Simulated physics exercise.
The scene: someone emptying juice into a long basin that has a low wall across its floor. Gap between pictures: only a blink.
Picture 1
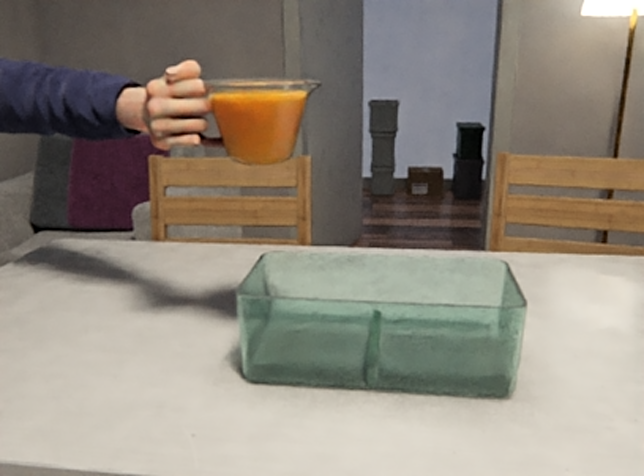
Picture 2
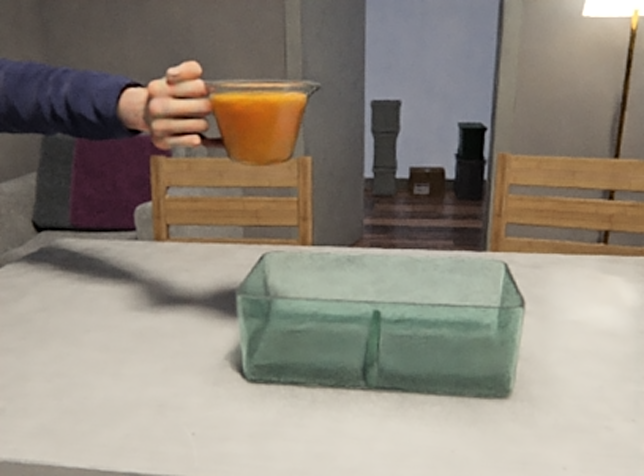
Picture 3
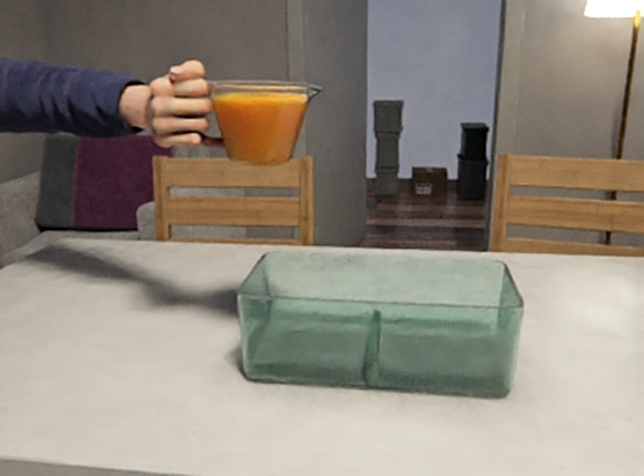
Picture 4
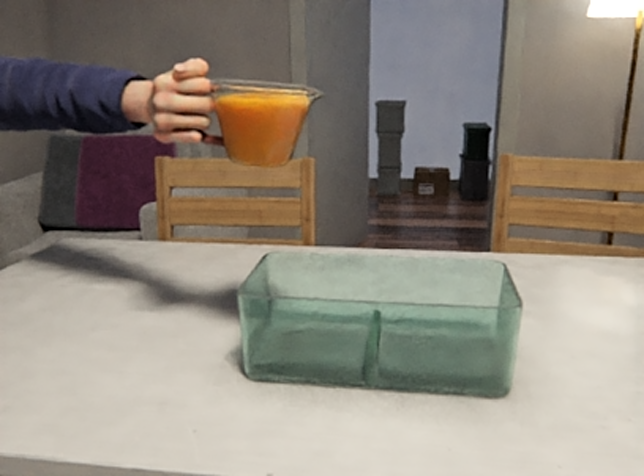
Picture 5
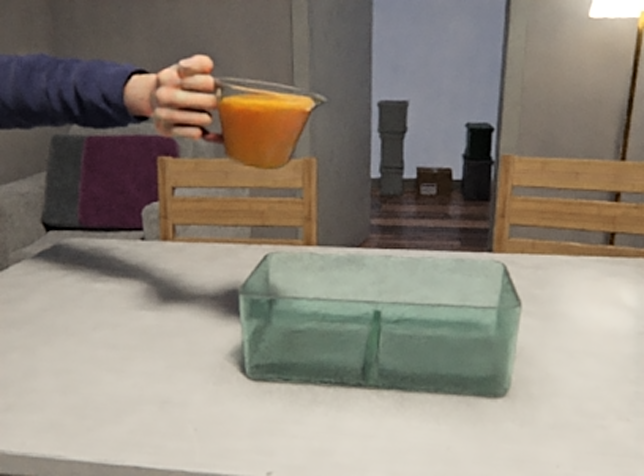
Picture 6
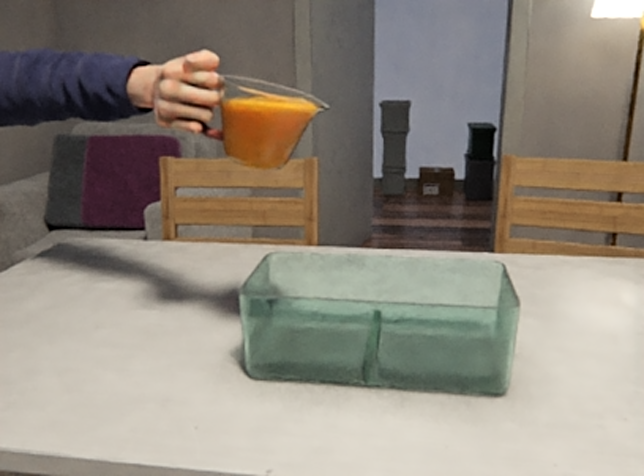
A hand in a dark blue sleeve reaches in from the left, holding a clear glass jug of orange juice above a pale table, seen from slightly above in a grey room. A long, greenish glass basin with a low wall across its floor sits mid-table, with two wooden chairs, a doorway and a lamp behind. The hand gradually tilts the jug rightward, while the view drifts very slightly.
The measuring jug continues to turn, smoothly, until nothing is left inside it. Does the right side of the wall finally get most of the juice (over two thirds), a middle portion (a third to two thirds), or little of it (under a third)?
It gets a middle portion.
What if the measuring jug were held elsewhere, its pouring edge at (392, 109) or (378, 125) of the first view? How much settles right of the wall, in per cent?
Roughly 90 % the first time and roughly 90 % the second.
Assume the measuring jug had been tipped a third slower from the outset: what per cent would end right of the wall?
Some 65 per cent.
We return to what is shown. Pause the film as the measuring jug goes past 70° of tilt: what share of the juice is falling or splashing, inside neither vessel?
Roughly 35 per cent.
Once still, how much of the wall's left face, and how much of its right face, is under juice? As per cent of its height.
30 % left, 40 % right.
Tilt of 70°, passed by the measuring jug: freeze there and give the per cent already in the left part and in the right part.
On the left 0 %, on the right 10 %.
A moment on, the measuring jug is tipped part way and 56 per cent is still to pour, 1 is left of the wall and 9 right of it.
Next, the measuring jug is tipped on its side and 8 per cent is still to pour, 21 is left of the wall and 53 right of it.
Then the measuring jug is tipped on its side and 0 per cent is still to pour, 42 is left of the wall and 56 right of it.
Later the measuring jug is tipped on its side and 0 per cent is still to pour, 42 is left of the wall and 57 right of it.
At rest 42 per cent lies left of the wall, 57 right of it and 2 outside.
